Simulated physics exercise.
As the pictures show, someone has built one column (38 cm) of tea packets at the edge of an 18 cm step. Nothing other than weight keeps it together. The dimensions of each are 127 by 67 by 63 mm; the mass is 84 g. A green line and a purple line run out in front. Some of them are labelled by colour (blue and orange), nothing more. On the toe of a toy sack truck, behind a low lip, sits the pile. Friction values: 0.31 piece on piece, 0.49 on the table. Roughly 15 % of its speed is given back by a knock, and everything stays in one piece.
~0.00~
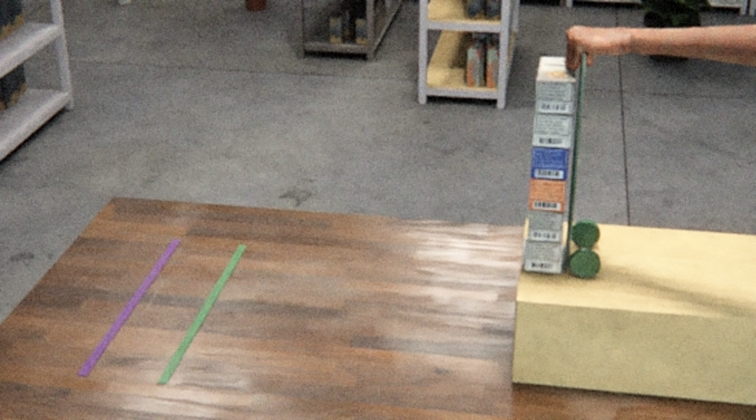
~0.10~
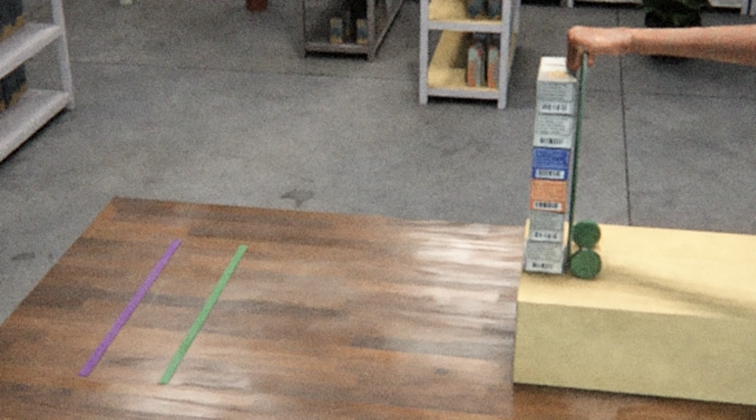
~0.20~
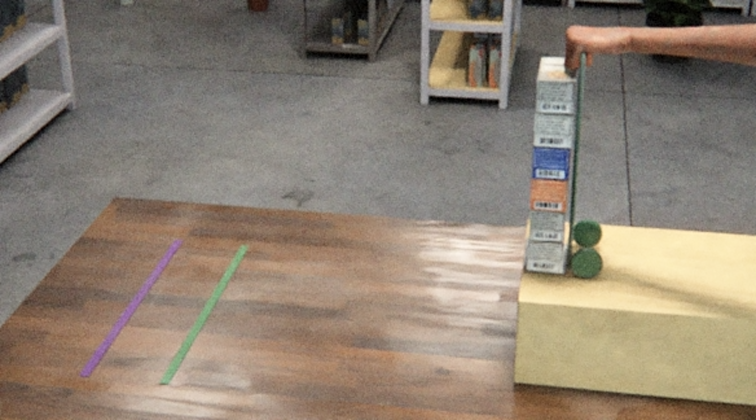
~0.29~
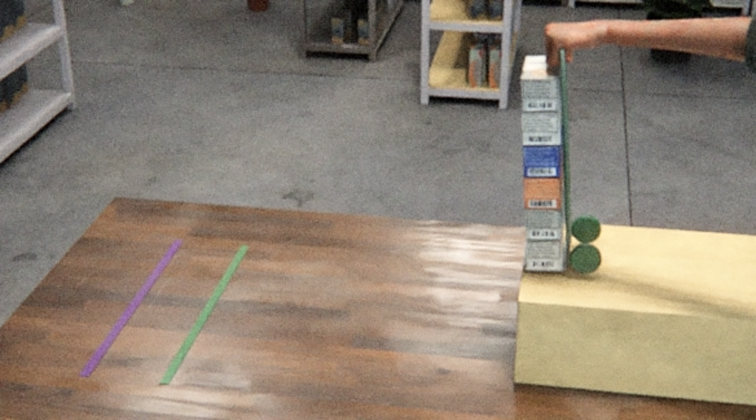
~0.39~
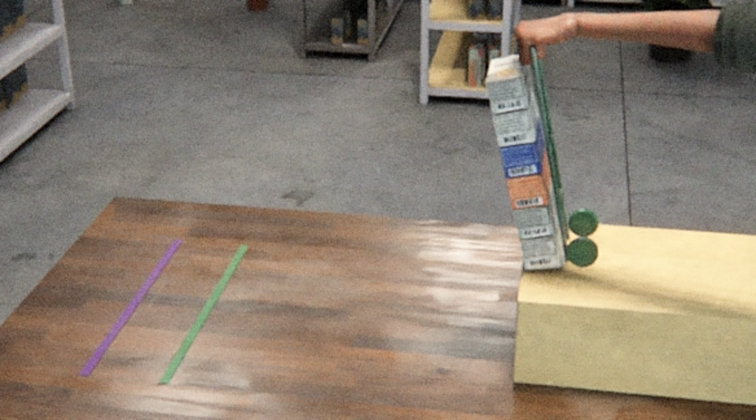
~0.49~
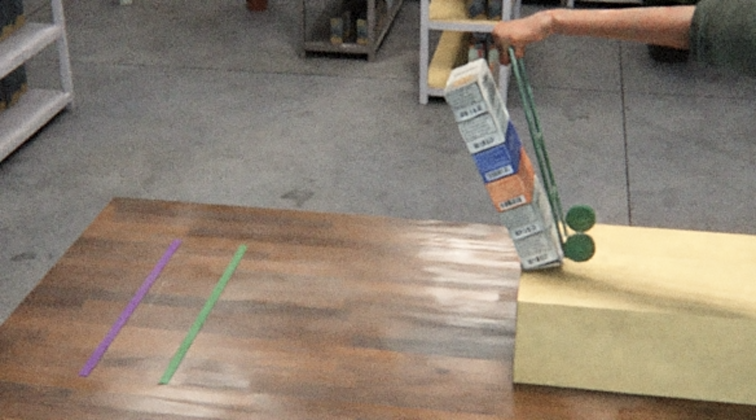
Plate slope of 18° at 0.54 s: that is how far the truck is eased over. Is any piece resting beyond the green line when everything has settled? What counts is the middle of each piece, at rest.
No.
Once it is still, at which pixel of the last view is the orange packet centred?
Near pixel (414, 312).
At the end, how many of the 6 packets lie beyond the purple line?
Counting them up, I get 0.
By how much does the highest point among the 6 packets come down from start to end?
Roughly 49 centimetres.
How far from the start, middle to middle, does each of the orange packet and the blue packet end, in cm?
About: Orange 40, blue 50.
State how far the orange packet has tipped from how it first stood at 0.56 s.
Around 40° from its start.
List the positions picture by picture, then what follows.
In the first frame (we follow the side turned to the camera), truck frame (580, 102) 0° forward; green line, near end, (172, 367); purple line, near end, (93, 359); blue packet (550, 164); orange packet (548, 196); no piece has moved.
The second frame shows truck frame (581, 102) 0° forward; blue packet (551, 164).
The third frame shows truck frame (580, 101) 1° forward; blue packet (551, 164).
The fourth frame shows truck frame (564, 98) 6° forward; blue packet (542, 162) tipped 5°; orange packet (542, 194) tipped 5°; steepest lean 5°, the packet at (544, 256); 6 stirred so far.
The fifth frame shows truck frame (540, 94) 12° forward; blue packet (520, 161) tipped 14°; orange packet (527, 192) tipped 14°; steepest lean 14°, the packet at (514, 128); 6 stirred so far.
The sixth frame shows truck frame (522, 94) 17° forward; green line, near end, (173, 367); purple line, near end, (94, 359); blue packet (495, 164) tipped 25°; orange packet (508, 193) tipped 25°; steepest lean 25°, the packet at (481, 133); 6 stirred so far.
Around 0.56 s, none of the 6 packets past the green line, 6 disturbed; blue packet tipped 37°, 24 mm lower; orange packet tipped 37°.
Around 0.68 s, none of the 6 packets past the green line, 6 disturbed; orange packet tipped 64°, 9 cm lower; blue packet tipped 63°, 12 cm lower.
Around 0.84 s, none of the 6 packets past the green line, 6 disturbed; orange packet on its side; blue packet on its side.
Finally (1.6 s), none of the 6 packets past the green line, 6 disturbed; blue packet on its side; orange packet on its side. The farthest middle lies 19 cm short of that line. Seen by the last camera, middles, blue packet near (377, 309), orange packet near (414, 312).
